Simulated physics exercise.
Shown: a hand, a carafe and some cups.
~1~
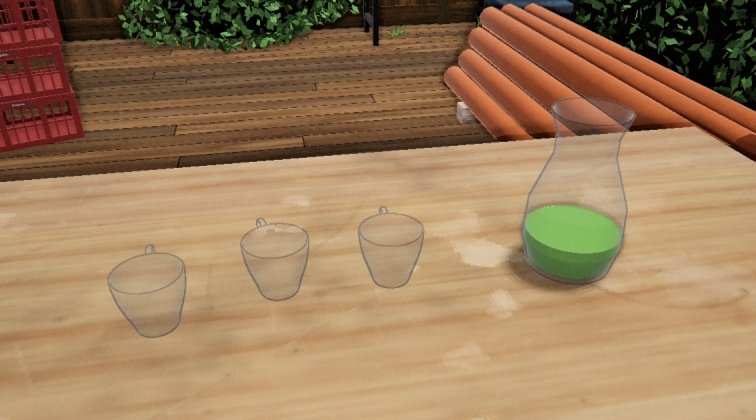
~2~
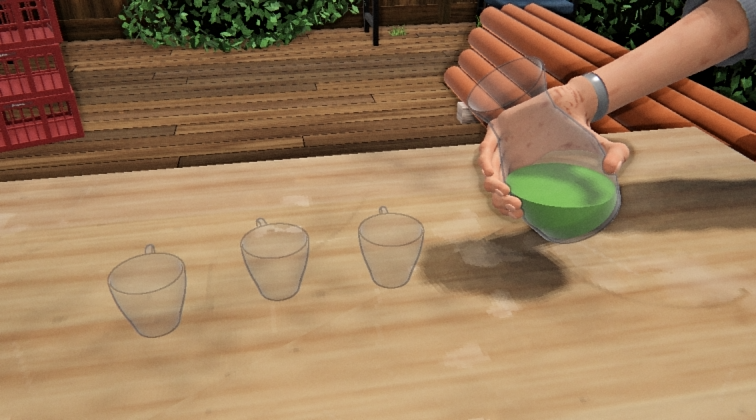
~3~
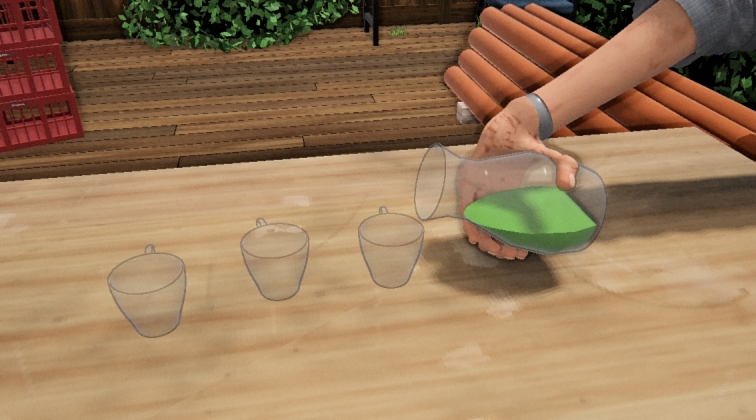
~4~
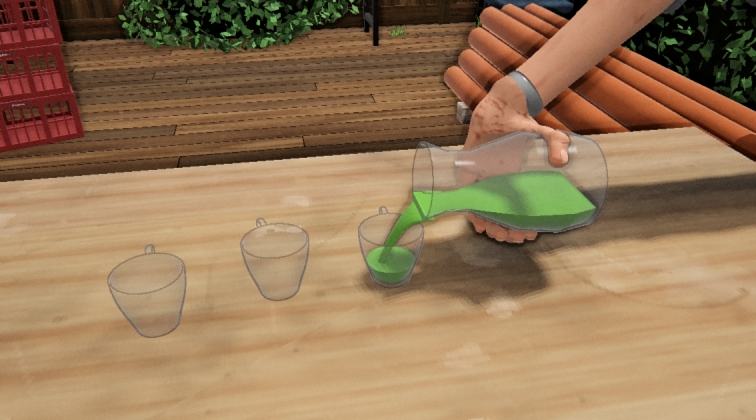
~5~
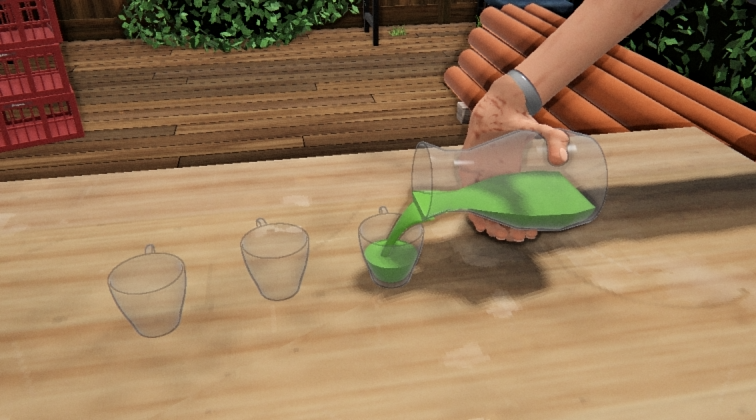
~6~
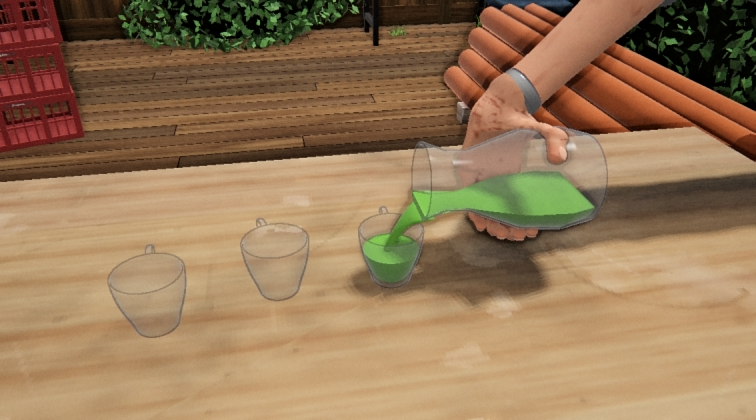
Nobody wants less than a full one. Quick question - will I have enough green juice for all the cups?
It will prove too scant, I'd bet.
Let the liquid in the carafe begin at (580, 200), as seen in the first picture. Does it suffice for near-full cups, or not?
With that start level the supply stretches far enough.
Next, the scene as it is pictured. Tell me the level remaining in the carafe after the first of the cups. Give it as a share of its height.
My estimate is close to 15 in a hundred.
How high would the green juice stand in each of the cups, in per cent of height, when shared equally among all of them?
About 75 %.
A moment on, the first is about three quarters full.
Further on, the first is done and the carafe has about half of its load.
When it is over, the carafe is empty with two filled and the next at about a third of a serving.
